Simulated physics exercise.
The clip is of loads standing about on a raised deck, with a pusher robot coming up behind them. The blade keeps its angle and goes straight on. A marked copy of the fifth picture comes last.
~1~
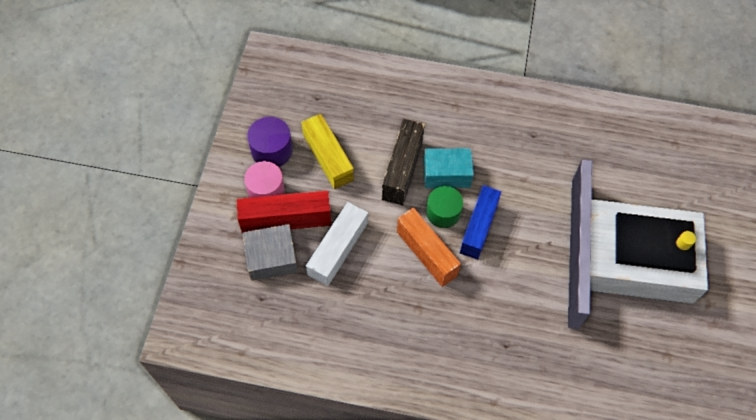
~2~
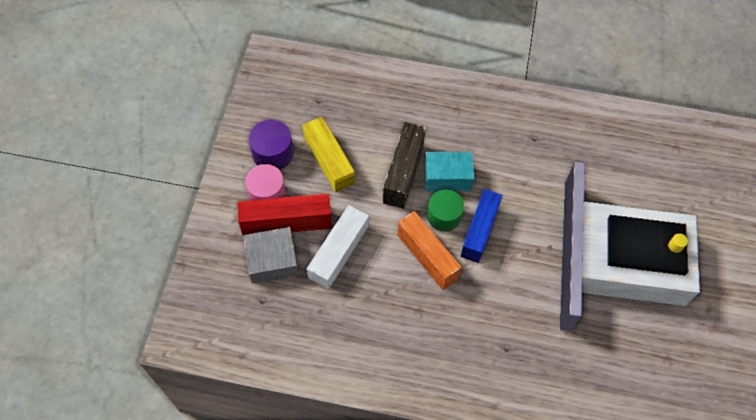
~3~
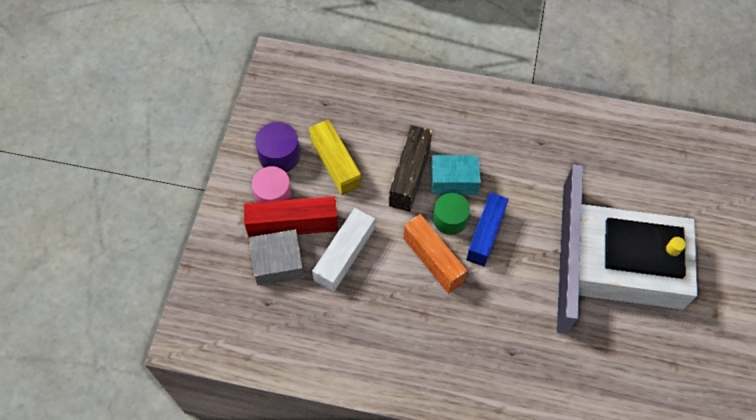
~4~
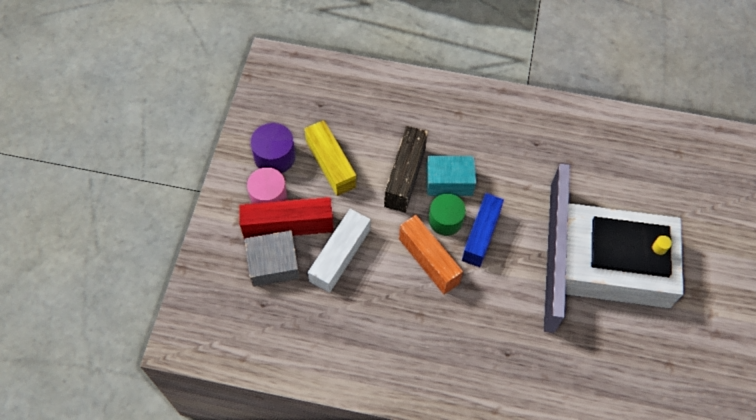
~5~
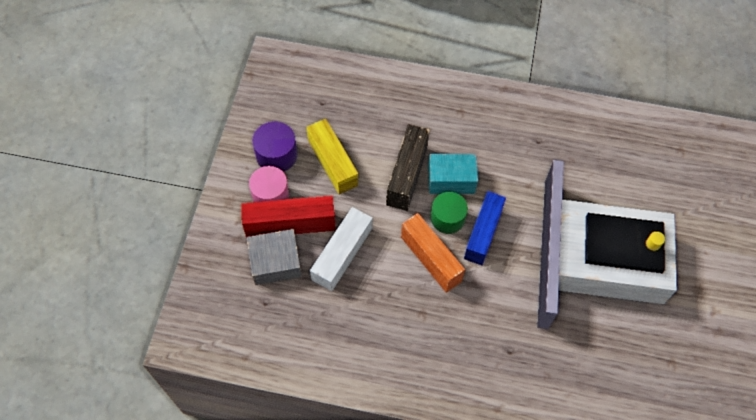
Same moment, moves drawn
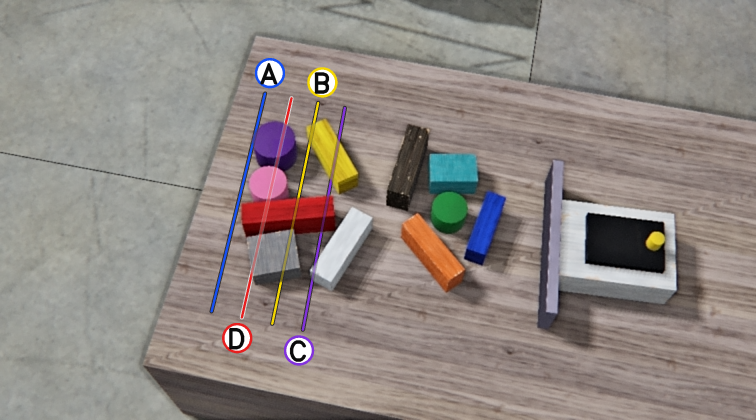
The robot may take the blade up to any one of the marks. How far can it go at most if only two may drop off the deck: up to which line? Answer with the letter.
As far as mark B.
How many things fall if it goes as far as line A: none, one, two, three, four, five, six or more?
Six or more.
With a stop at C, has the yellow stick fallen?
No.
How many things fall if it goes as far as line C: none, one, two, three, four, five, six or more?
In all, none.
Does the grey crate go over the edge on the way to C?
No.
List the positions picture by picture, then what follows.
In the first picture, black bar (403, 162); red stick (285, 213); pink canister (265, 185).
In the second picture, robot (642, 243); white bar (339, 247).
In the third picture, robot (639, 246); grey crate (277, 258).
In the fourth picture, robot (625, 245); purple canister (273, 149).
In the fifth picture, robot (619, 241); turquoise crate (452, 174); green canister (449, 213); black bar (408, 167).
On the marked copy, A at (240, 195); B at (297, 205); C at (325, 211); D at (268, 200).
Following B. Soon after the start, robot (524, 224); turquoise crate (436, 170); black bar (399, 166).
Later, robot (429, 206); purple canister (259, 144); red stick (250, 216).
In the end, robot (359, 193); purple canister over the edge; red stick over the edge; two fallen.
As for the rest, A drops eight; C is within the limit but short; D drops four.
